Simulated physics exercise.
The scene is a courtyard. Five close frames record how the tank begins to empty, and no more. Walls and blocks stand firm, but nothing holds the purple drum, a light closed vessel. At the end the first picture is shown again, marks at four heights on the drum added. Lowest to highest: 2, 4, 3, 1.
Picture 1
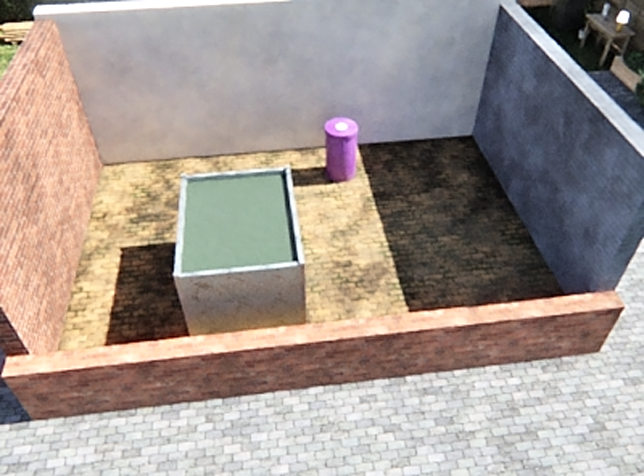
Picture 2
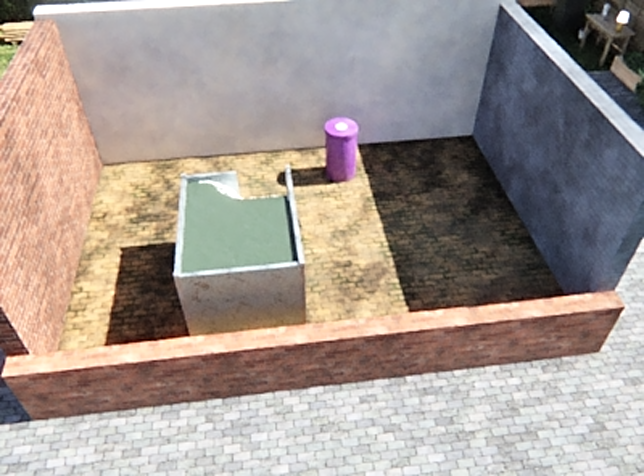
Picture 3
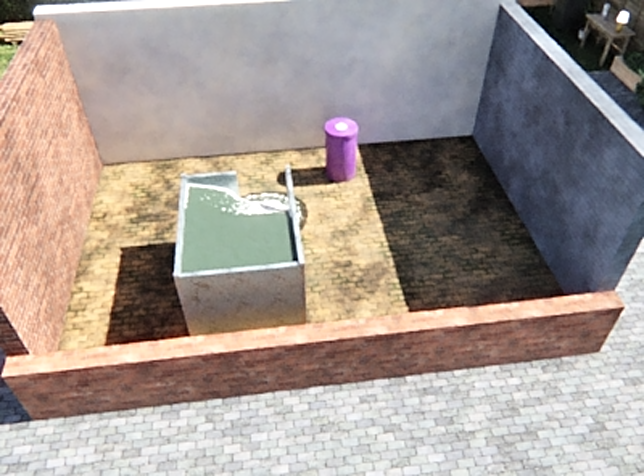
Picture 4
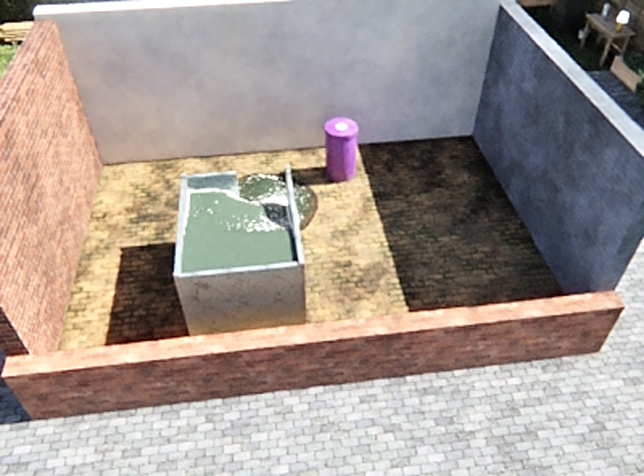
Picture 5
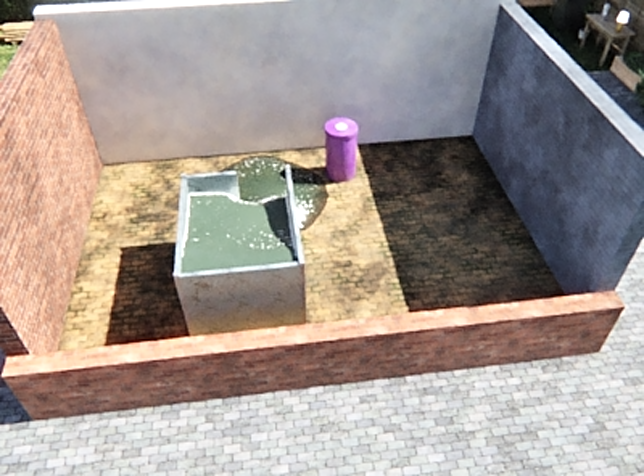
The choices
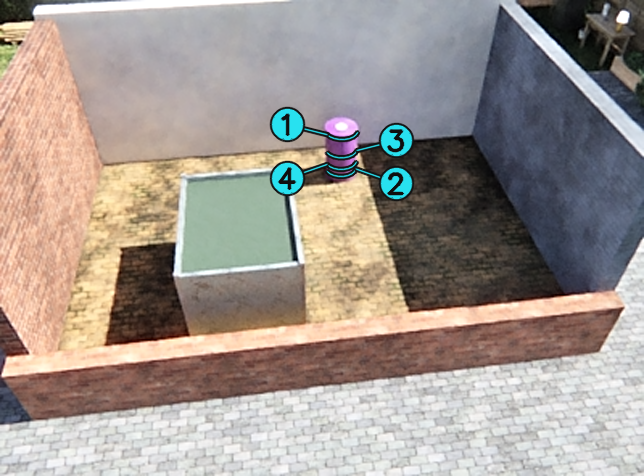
Green water pours through a gap in the tank's back wall and spreads across the courtyard paving.
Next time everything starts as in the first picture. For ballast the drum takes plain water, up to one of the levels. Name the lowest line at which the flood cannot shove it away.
Level 3 just does it.
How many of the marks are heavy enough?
Two.
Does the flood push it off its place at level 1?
No.
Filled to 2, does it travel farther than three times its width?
Yes.
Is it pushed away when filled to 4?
Yes, it does.
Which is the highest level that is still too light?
Here it is level 4.
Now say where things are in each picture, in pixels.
Lid of the purple drum at (341, 127); tank full, its middle at (239, 221).
Water covers 1 % of the ground, mostly out of sight from here.
Water covers 4 % of the ground, mostly out of sight from here.
Water covers 7 % of the ground, mostly out of sight from here.
Lid of the purple drum at (341, 127); water covers 11 % of the ground and is seen nearest the drum at (311, 174).
On the marked copy, 1 at (344, 139); 2 at (343, 176); 3 at (343, 157); 4 at (343, 169); from the bottom up 2, 4, 3, 1.
If 1 is chosen, it does not move.
If 2 is chosen, it is pushed about 7 times its own width away.
If 3 is chosen, it does not move.
If 4 is chosen, it is pushed about twice its own width away.
